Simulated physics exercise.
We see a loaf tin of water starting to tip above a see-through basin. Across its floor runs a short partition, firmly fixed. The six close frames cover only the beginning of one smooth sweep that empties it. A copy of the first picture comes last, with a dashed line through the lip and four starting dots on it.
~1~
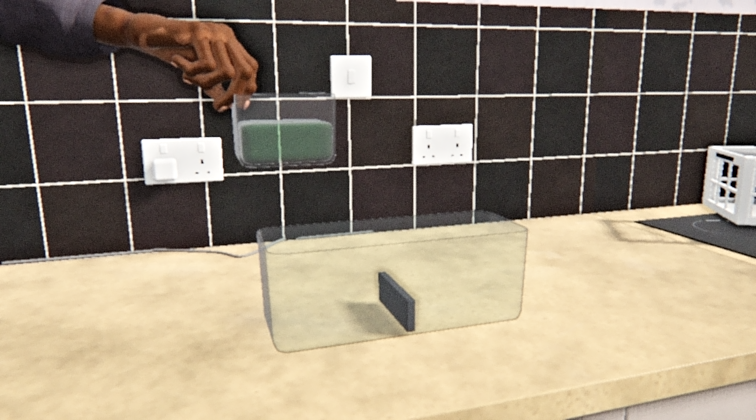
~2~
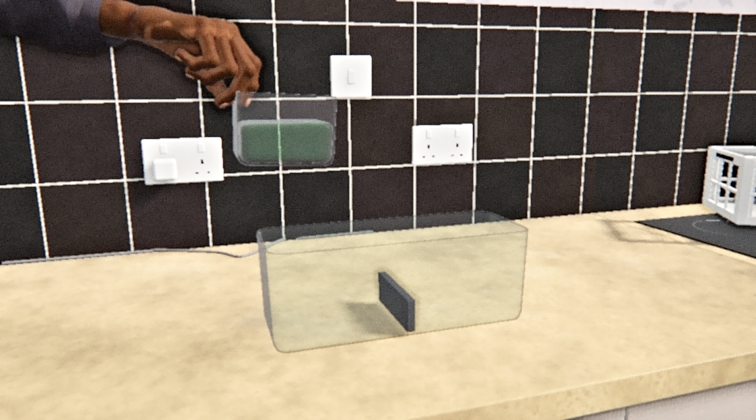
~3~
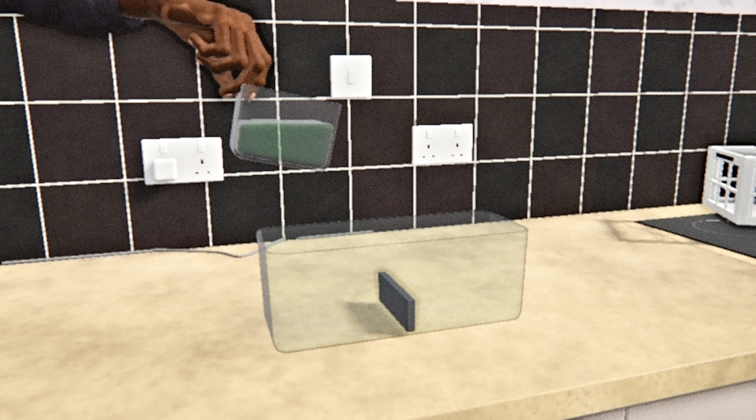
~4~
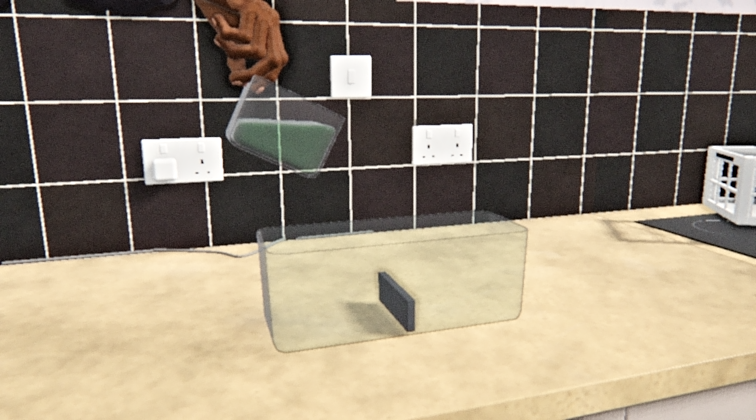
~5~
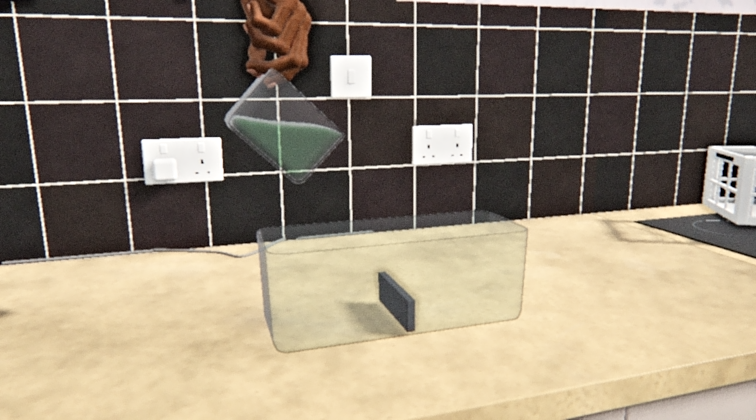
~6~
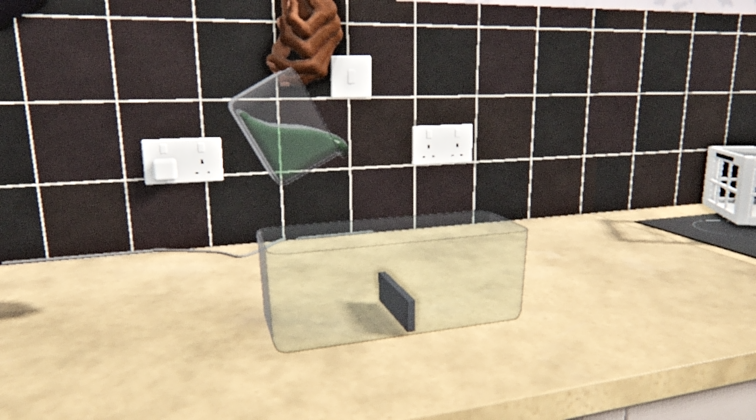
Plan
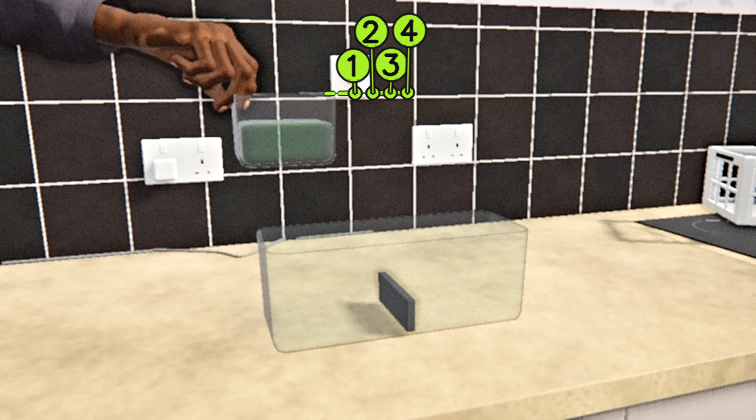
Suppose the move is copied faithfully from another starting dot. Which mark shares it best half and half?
Take 1.
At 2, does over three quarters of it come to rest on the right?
Yes.
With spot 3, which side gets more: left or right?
More ends on the right.
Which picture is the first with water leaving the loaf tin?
In picture 6.
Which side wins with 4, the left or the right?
The right side.
On the marked copy, 1 at (355, 93); 2 at (372, 92); 3 at (390, 92); 4 at (407, 92).
For spot 1, about 46 % ends left of the wall and 53 % right of it.
For spot 2, about 7 % ends left of the wall and 92 % right of it.
For spot 3, about 7 % ends left of the wall and 93 % right of it.
For spot 4, about 9 % ends left of the wall and 90 % right of it.
